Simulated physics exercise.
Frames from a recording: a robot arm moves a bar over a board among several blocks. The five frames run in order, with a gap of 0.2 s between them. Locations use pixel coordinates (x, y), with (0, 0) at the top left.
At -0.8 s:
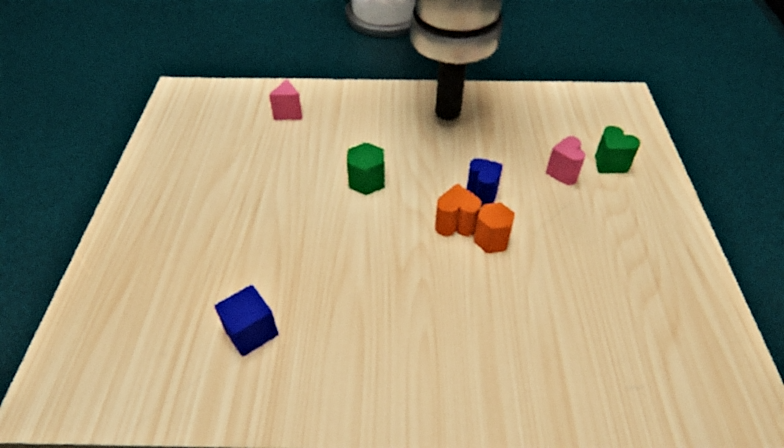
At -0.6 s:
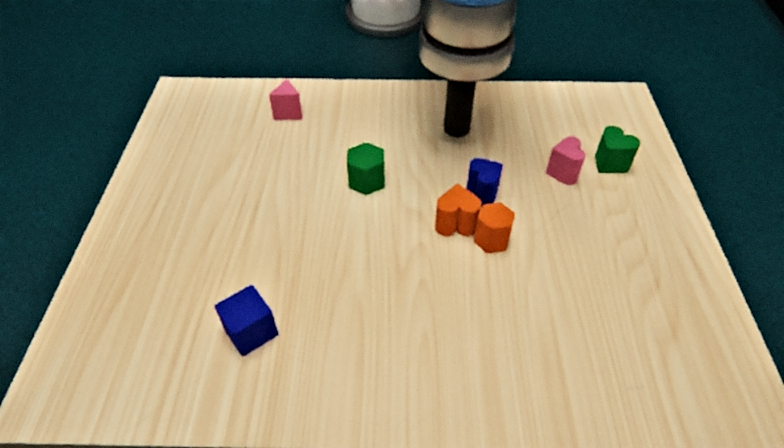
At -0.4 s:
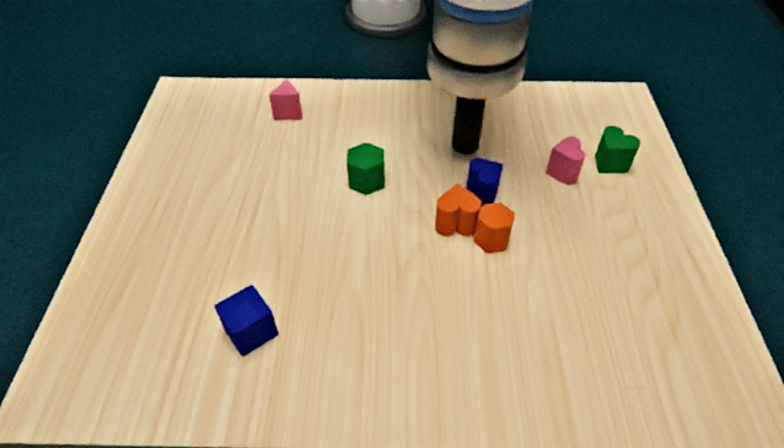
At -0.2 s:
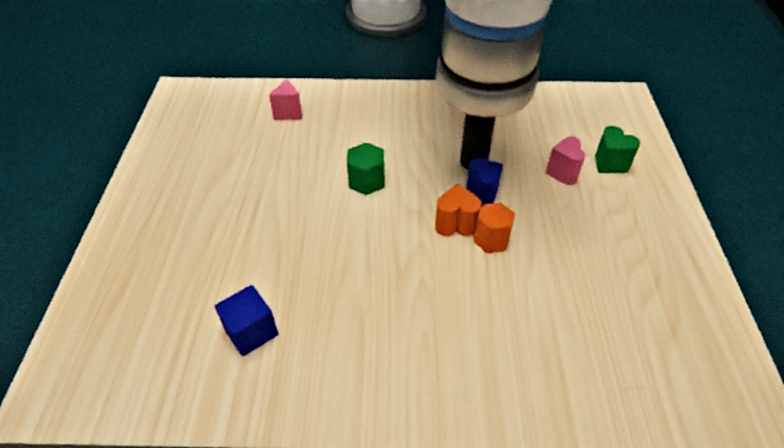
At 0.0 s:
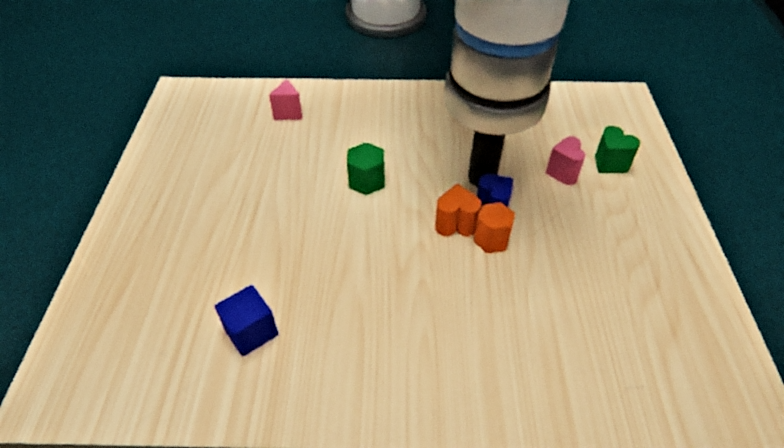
Robot arm moving a dark bar down and slightly right over a wooden board, nudging a blue block beside two orange blocks.
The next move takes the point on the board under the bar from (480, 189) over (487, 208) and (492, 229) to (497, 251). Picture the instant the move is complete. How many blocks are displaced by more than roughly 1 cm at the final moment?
Total moved: Two.
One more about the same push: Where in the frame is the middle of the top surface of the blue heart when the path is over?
In the picture, that point is around (534, 224).
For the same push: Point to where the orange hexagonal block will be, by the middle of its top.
Final place: (506, 253).
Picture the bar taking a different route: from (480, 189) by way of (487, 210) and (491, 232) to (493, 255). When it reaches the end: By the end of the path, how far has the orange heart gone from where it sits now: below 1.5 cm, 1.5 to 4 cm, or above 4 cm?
Travels under 1.5 cm.
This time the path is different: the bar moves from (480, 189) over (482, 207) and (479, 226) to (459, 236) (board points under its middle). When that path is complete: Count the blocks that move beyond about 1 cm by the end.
The count will be 3 or more.
The first path, step by step. Halfway along, bar (492, 207); orange hexagonal block (503, 232), turned 45° clockwise; blue heart (519, 209), turned 55° anticlockwise.
At the end, bar (499, 240); orange heart not moved; orange hexagonal block (506, 253), turned 65° clockwise; blue heart (534, 224), turned 105° anticlockwise.
